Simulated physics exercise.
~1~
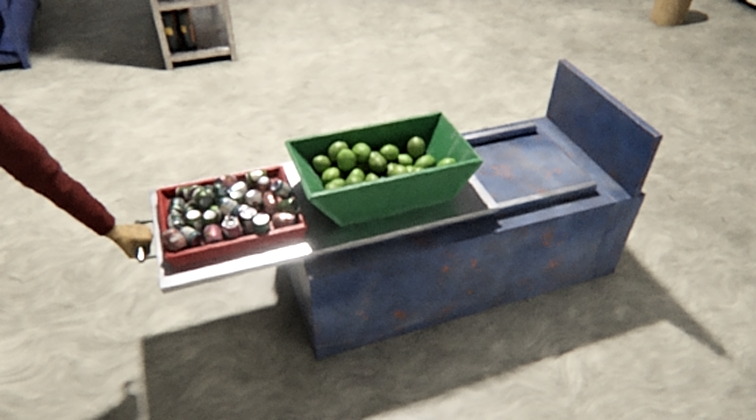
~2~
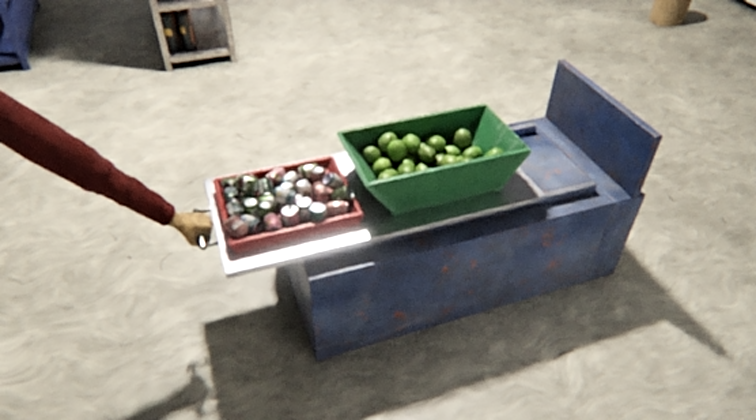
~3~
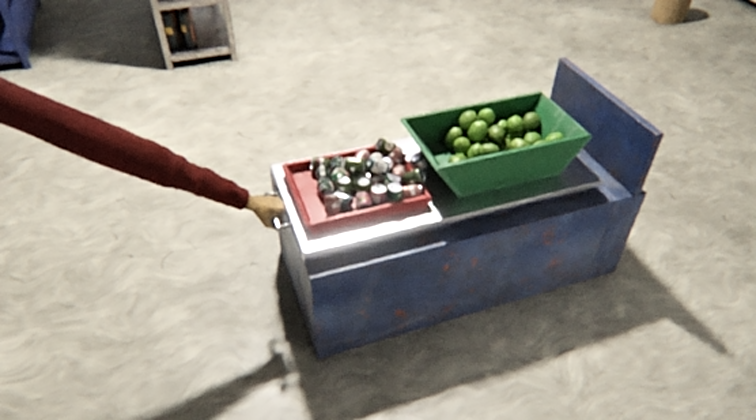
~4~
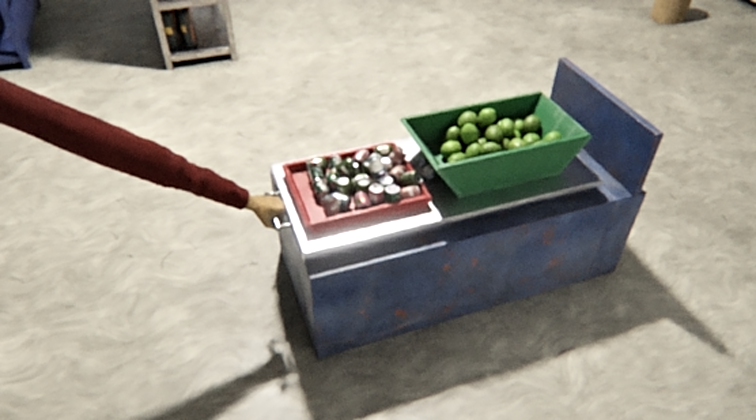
On a blue bench, a hand pushes a shelf of cans and limes right until it stops.
